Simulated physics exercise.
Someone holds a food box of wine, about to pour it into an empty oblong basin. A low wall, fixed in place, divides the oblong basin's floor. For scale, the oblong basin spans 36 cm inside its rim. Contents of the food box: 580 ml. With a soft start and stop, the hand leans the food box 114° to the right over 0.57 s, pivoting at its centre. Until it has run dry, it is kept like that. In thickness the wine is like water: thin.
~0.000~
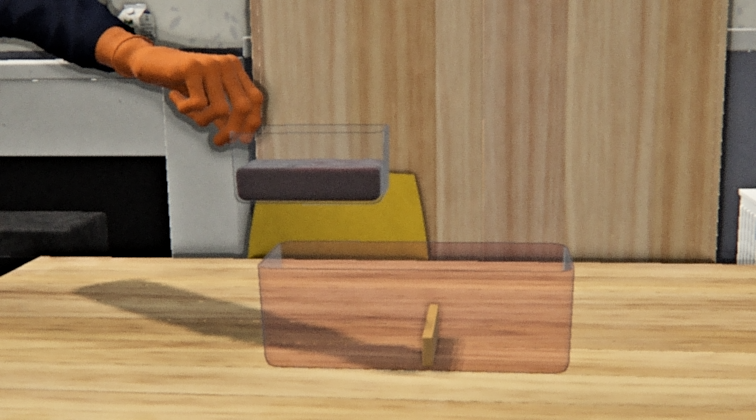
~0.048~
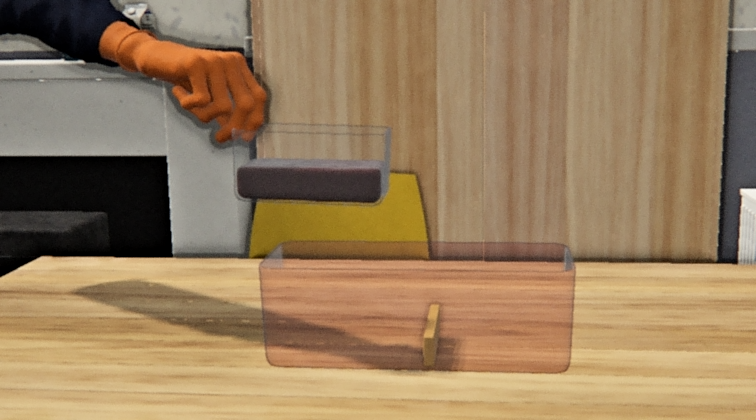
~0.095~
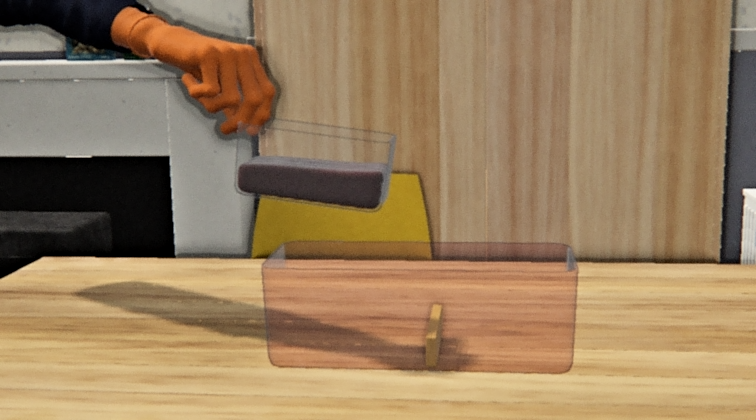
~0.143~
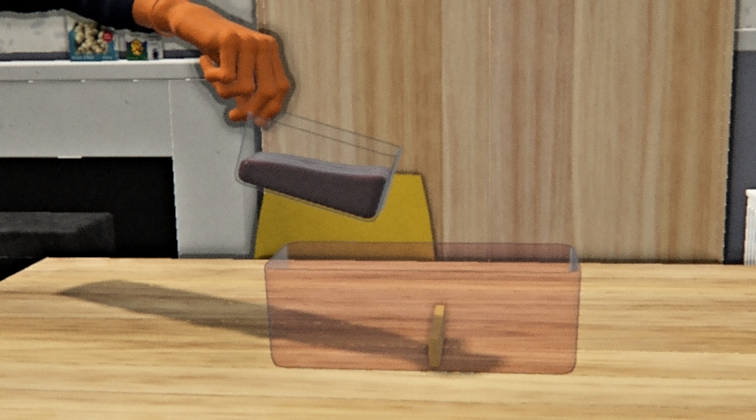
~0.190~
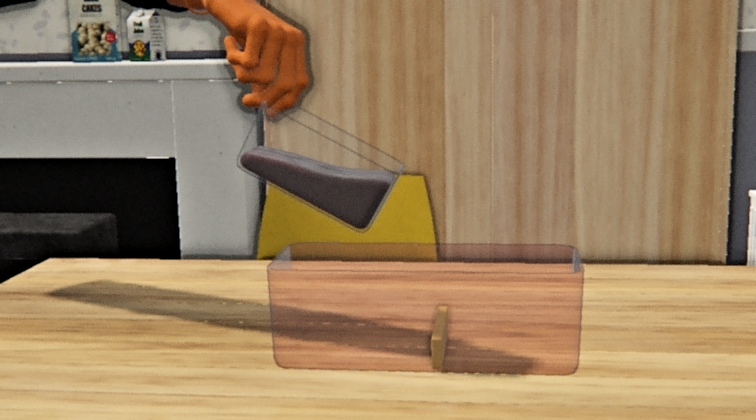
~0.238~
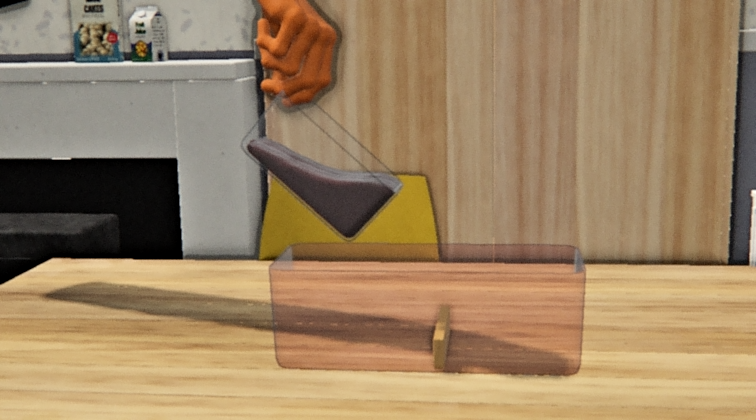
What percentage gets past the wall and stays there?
About 17 per cent.
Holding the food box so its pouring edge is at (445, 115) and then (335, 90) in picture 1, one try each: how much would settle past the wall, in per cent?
Around 75 per cent first, around 20 per cent next.
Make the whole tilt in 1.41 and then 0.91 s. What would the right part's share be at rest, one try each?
It comes to 40 per cent, and then 30 per cent.
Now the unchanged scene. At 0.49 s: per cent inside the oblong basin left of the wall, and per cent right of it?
Around 68 on the left and around 5 on the right.
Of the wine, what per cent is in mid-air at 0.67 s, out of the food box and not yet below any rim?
I'd put it at about 9 per cent of the liquid.
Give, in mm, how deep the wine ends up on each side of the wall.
The left ends up at roughly 18 mm, with the right at roughly 4 mm.
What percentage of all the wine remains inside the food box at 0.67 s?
Near 2 in a hundred.
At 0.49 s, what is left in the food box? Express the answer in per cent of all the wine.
Around 12 percent.
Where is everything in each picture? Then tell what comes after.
In the first frame, it leans 0°; its right rim is at (385, 130); the wine meets the walls at (244, 165) and (385, 165); the oblong basin's rim runs from (269, 256) to (570, 259); the wall's top is at (431, 322).
In the second frame, it leans 2°; its right rim is at (387, 133); the wine meets the walls at (245, 164) and (385, 166).
In the third frame, it leans 8°; its right rim is at (392, 141); the wine meets the walls at (246, 162) and (388, 168).
In the fourth frame, it leans 17°; its right rim is at (398, 154); the wine meets the walls at (248, 157) and (391, 172).
In the fifth frame, it leans 29°; its right rim is at (401, 171); the wine meets the walls at (250, 150) and (395, 177).
In the sixth frame, it leans 42°; its right rim is at (399, 190); the wine meets the walls at (252, 140) and (400, 182).
After 0.49 s the tilt is 108° and 11 per cent is still to pour, 67 is left of the wall and 5 right of it.
After 0.67 s the tilt is 114° and 2 per cent is still to pour, 76 is left of the wall and 12 right of it.
After 0.86 s the tilt is 114° and 0 per cent is still to pour, 78 is left of the wall and 17 right of it.
After 1.07 s the tilt is 114° and 0 per cent is still to pour, 78 is left of the wall and 17 right of it.
In the end 78 per cent lies left of the wall, 17 right of it and 4 outside.
